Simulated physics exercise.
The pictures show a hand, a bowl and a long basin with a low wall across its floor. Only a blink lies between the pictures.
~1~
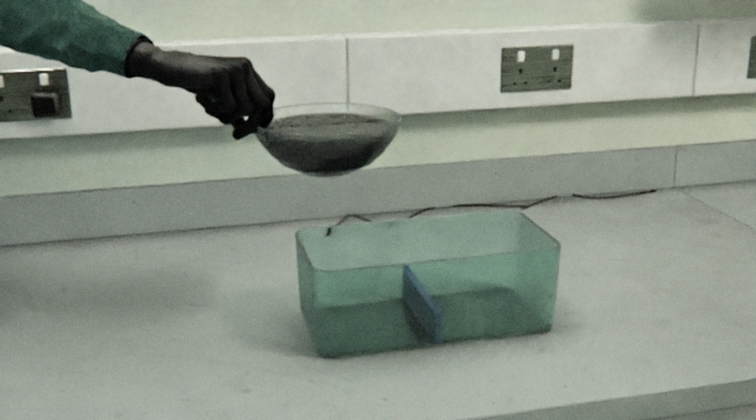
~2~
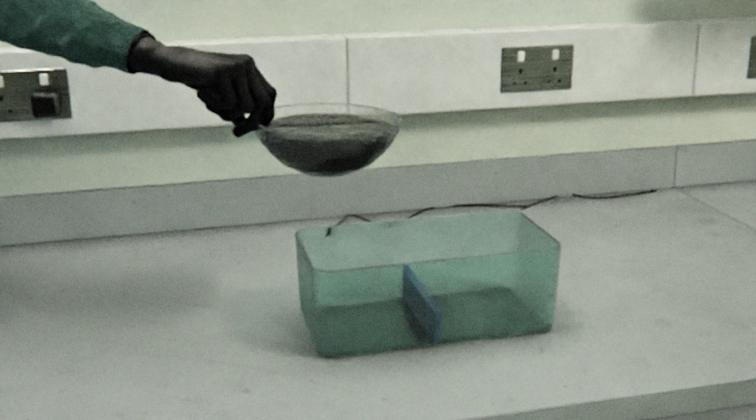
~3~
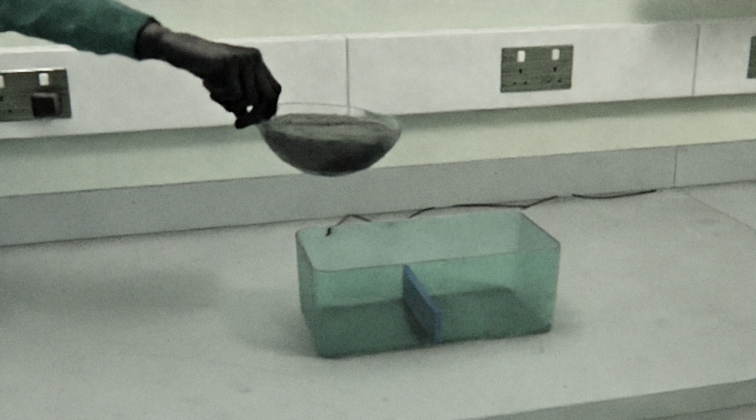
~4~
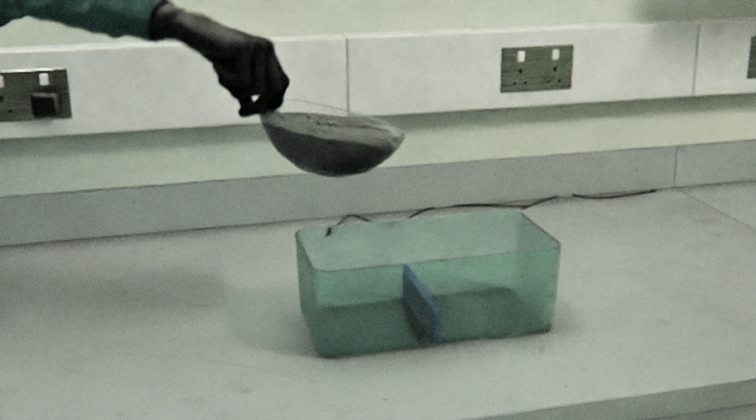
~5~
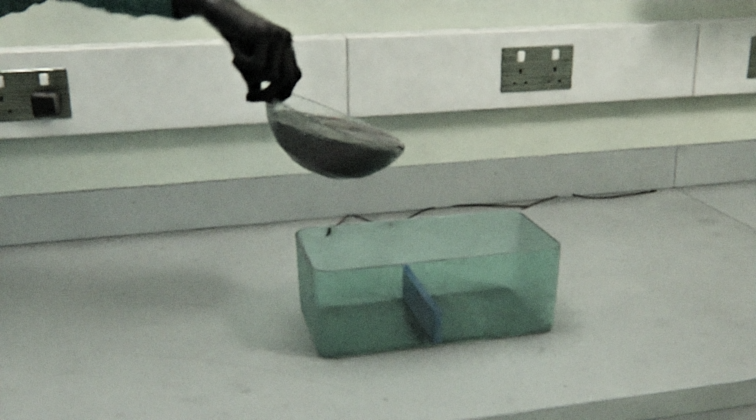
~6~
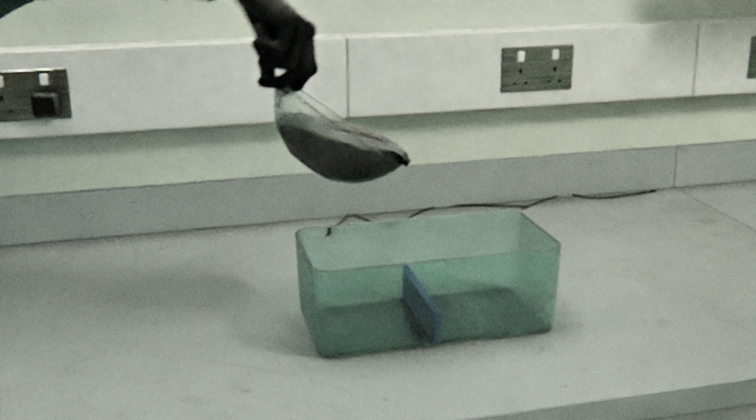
On a pale grey worktop against a wall with power sockets, seen from the front and slightly above, a still camera faces the scene. A dark hand in a green sleeve grips the left rim of a clear glass bowl of dark contents, above a greenish see-through basin with a blue divider. The hand rises and shifts right, tilting the bowl steadily so its right edge lowers.
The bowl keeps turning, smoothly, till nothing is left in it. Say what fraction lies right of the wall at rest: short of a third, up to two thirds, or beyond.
The share right of the wall is between a third and two thirds.
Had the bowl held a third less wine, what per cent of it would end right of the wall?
Close to 50 per cent.
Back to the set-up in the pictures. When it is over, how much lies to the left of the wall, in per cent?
Close to 45 per cent.
A moment on, the bowl is tipped right over and 1 per cent is still to pour, 31 is left of the wall and 48 right of it.
Next, the bowl is tipped right over and 0 per cent is still to pour, 39 is left of the wall and 44 right of it.
Then the bowl is tipped right over and 1 per cent is still to pour, 37 is left of the wall and 47 right of it.
Later the bowl is tipped right over and 0 per cent is still to pour, 43 is left of the wall and 51 right of it.
In the end 44 per cent lies left of the wall, 50 right of it and 6 outside.
